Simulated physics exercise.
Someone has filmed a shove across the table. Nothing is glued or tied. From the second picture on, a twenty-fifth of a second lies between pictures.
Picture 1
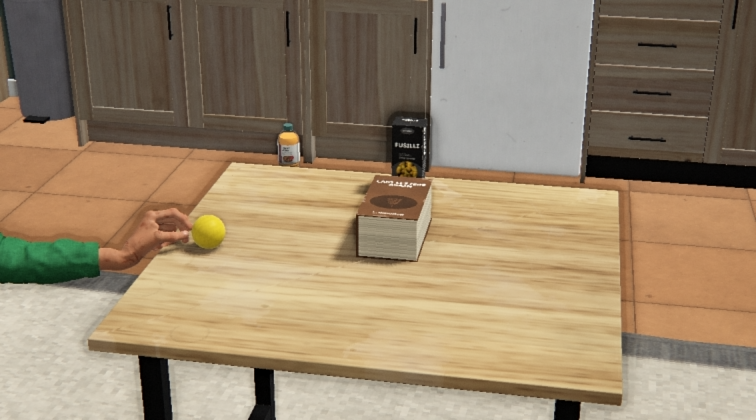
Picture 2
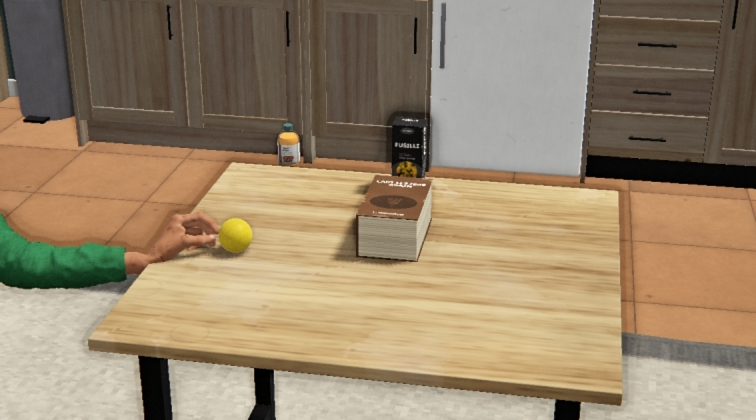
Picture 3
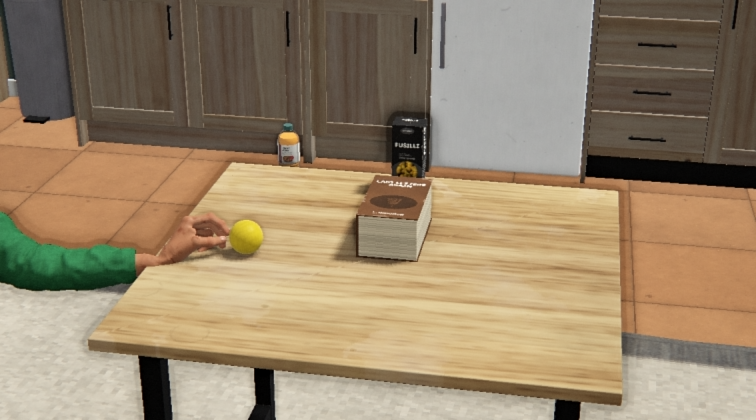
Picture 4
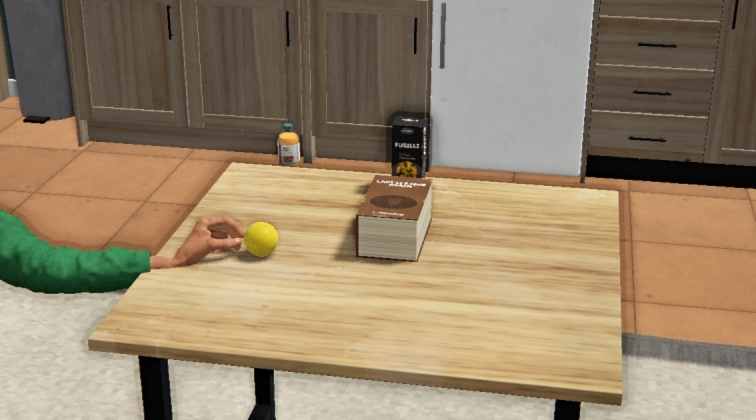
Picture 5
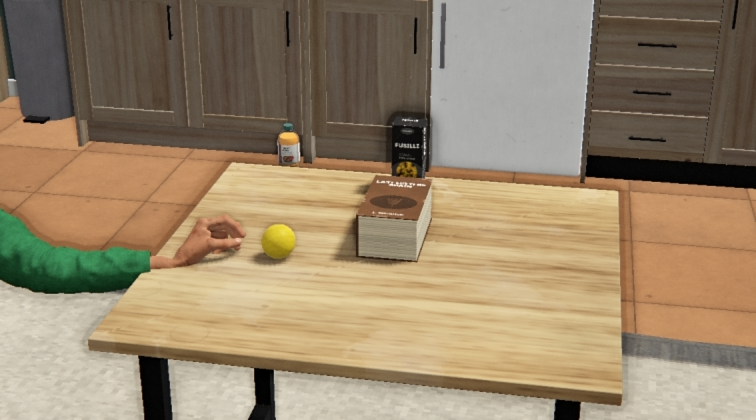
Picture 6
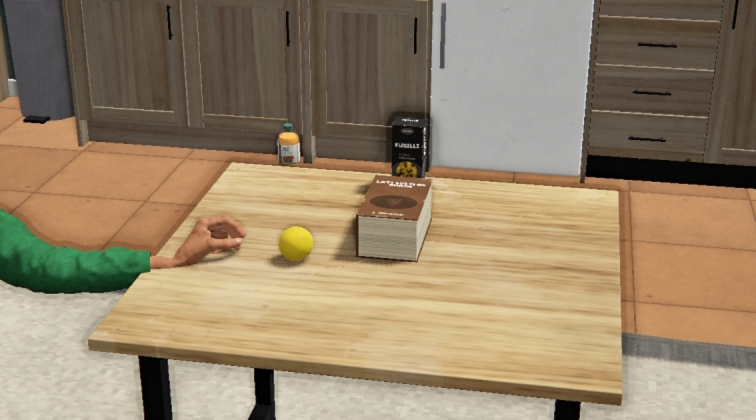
A hand in a green sleeve pushed a yellow lemon rightward across a wooden table, then let go, and the lemon rolled on a little way toward the thick book.
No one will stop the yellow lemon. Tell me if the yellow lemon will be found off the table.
The yellow lemon drops to the floor.
Then, 0.30 s after the last picture, yellow lemon rolled well along near (424, 262).
Then, 0.70 s after the last picture, yellow lemon rolled well along near (592, 285).
Then, 1.10 s after the last picture, yellow lemon now off the table.
By the end, off the table, yellow lemon.
